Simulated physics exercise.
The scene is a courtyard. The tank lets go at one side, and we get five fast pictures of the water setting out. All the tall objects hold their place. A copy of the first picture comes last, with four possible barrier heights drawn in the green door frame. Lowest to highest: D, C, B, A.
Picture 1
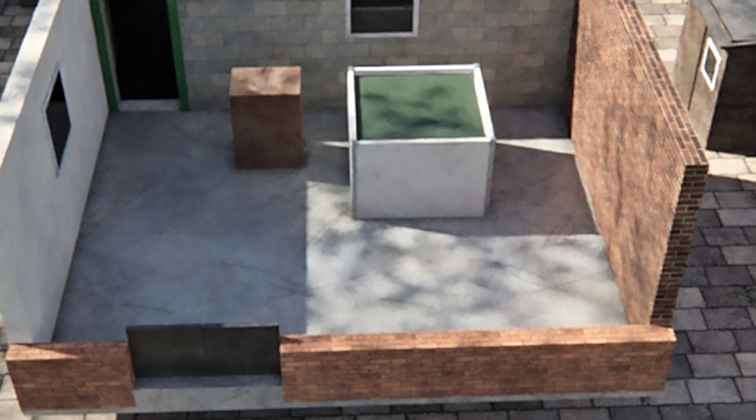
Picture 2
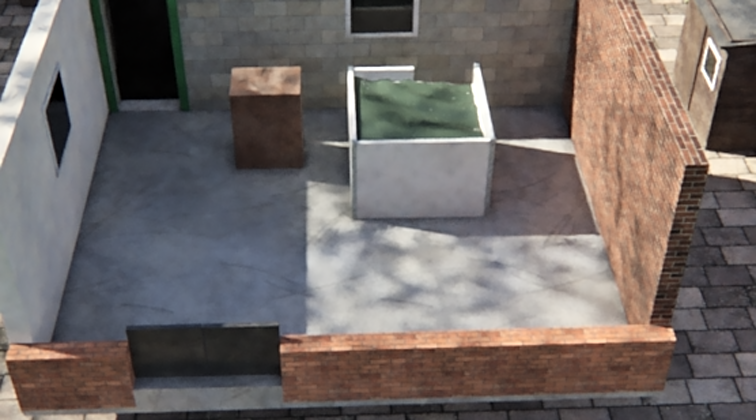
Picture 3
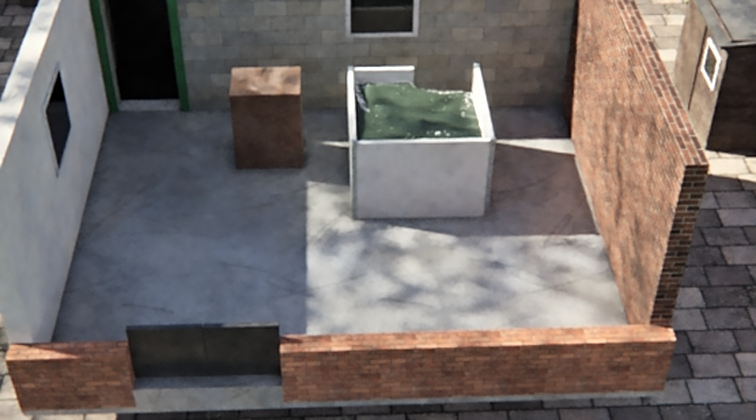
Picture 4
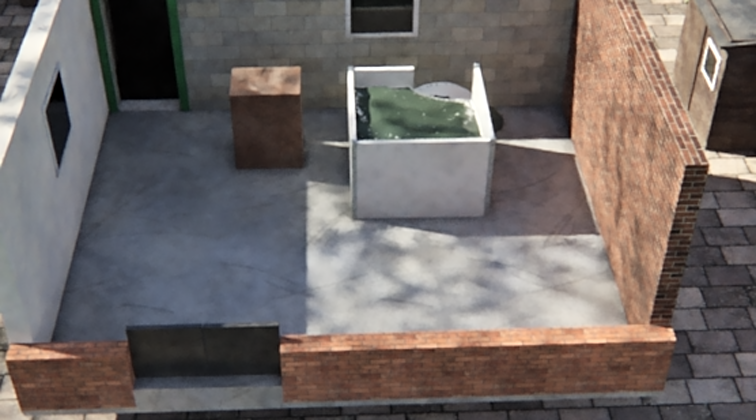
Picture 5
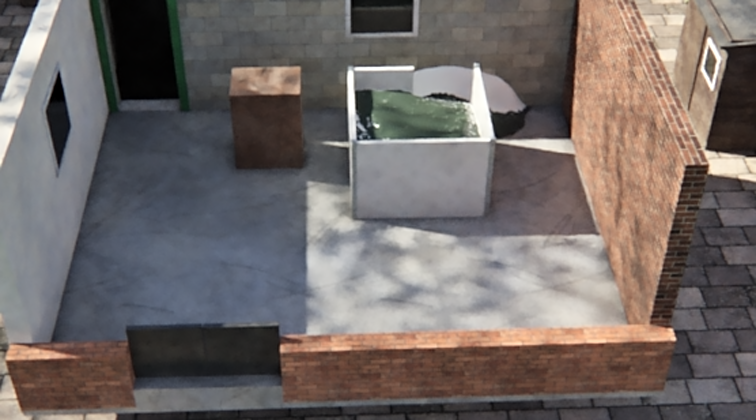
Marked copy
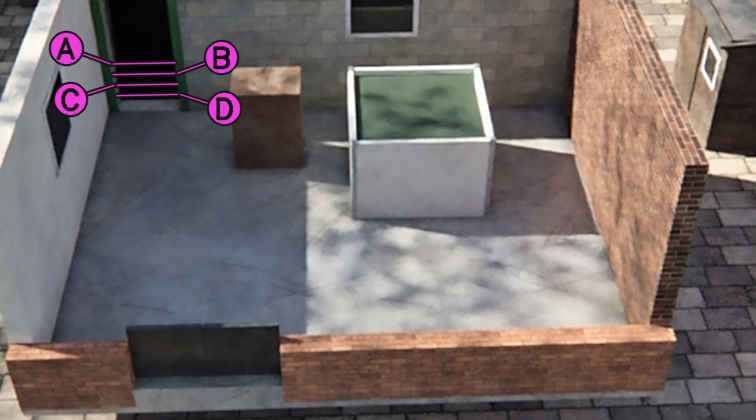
Green water sloshing in a white tank in a walled courtyard, then pouring out through its back side and spreading behind it.
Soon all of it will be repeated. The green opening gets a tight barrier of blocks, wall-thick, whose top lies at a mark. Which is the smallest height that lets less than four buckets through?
D is the one.
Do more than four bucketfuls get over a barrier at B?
No, not at all.
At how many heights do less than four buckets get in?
All of them.
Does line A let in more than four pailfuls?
No, not at all.
On the marked copy, A at (143, 63); B at (144, 74); C at (146, 84); D at (148, 95); from the bottom up D, C, B, A.
If A is chosen, nothing gets over.
If B is chosen, nothing gets over.
If C is chosen, nothing gets over.
If D is chosen, a bucket or two gets in.
